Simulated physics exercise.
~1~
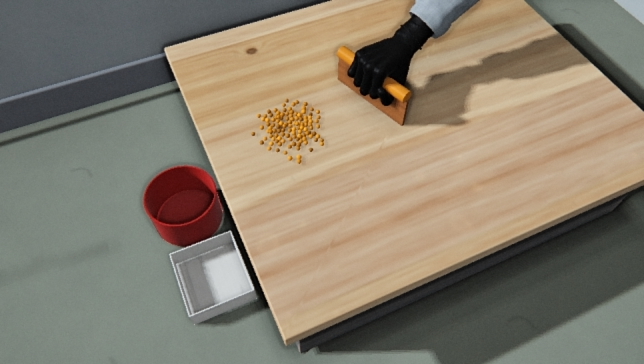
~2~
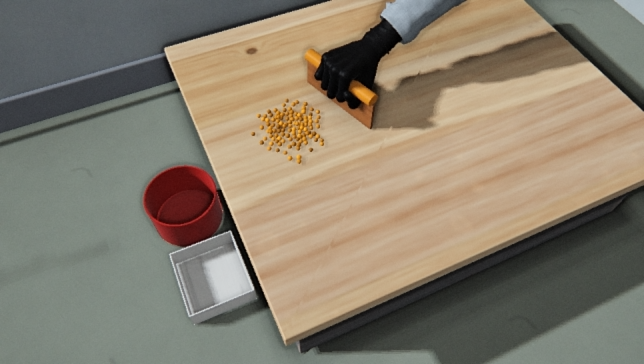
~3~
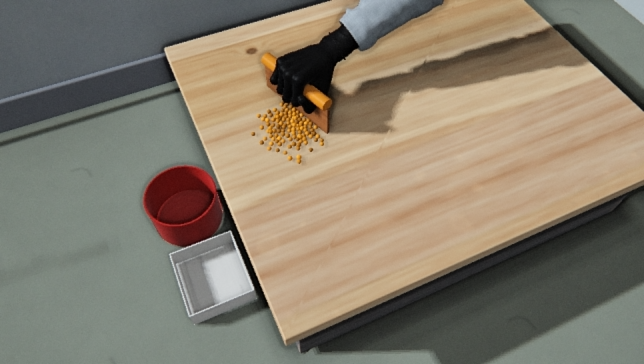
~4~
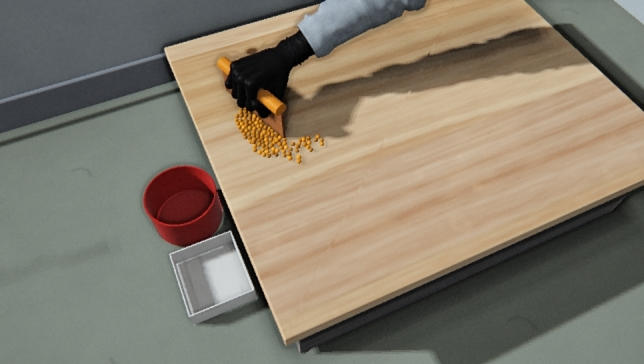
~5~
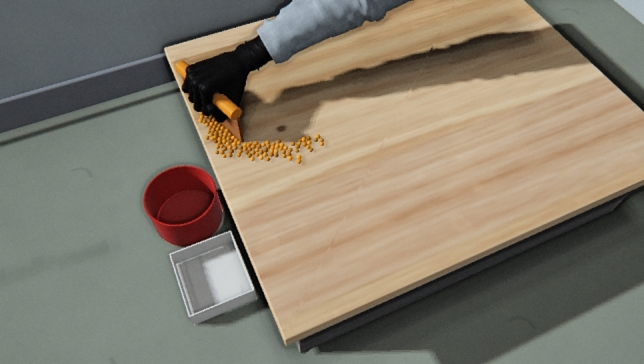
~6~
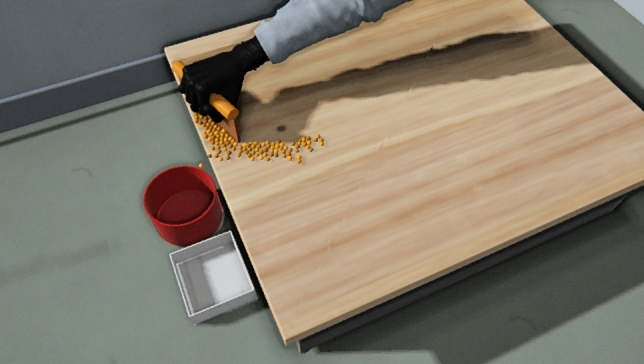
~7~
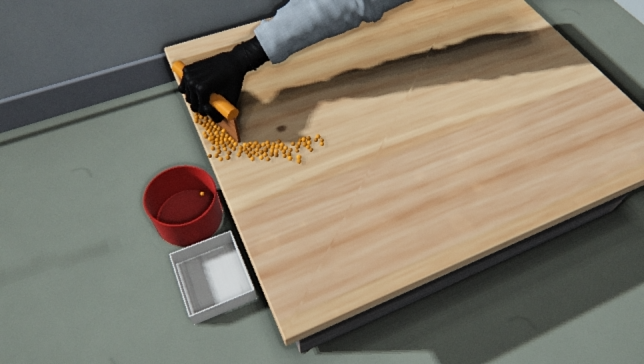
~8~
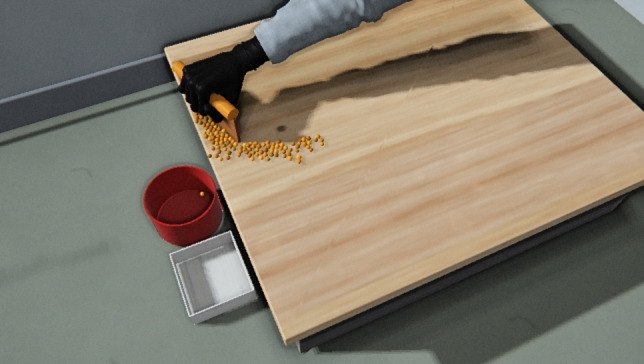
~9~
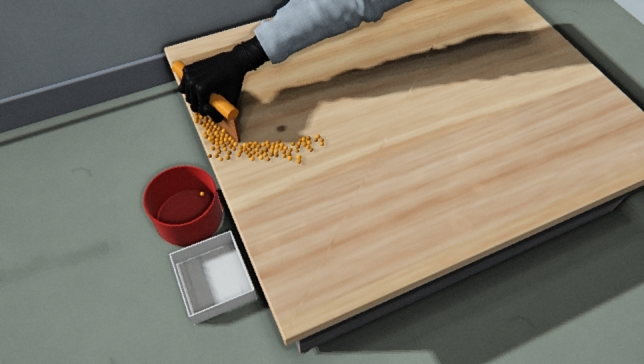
Black-gloved hand pushing a scraper leftward through spilt corn kernels, stopping at the table edge, nearly all kernels still on top.
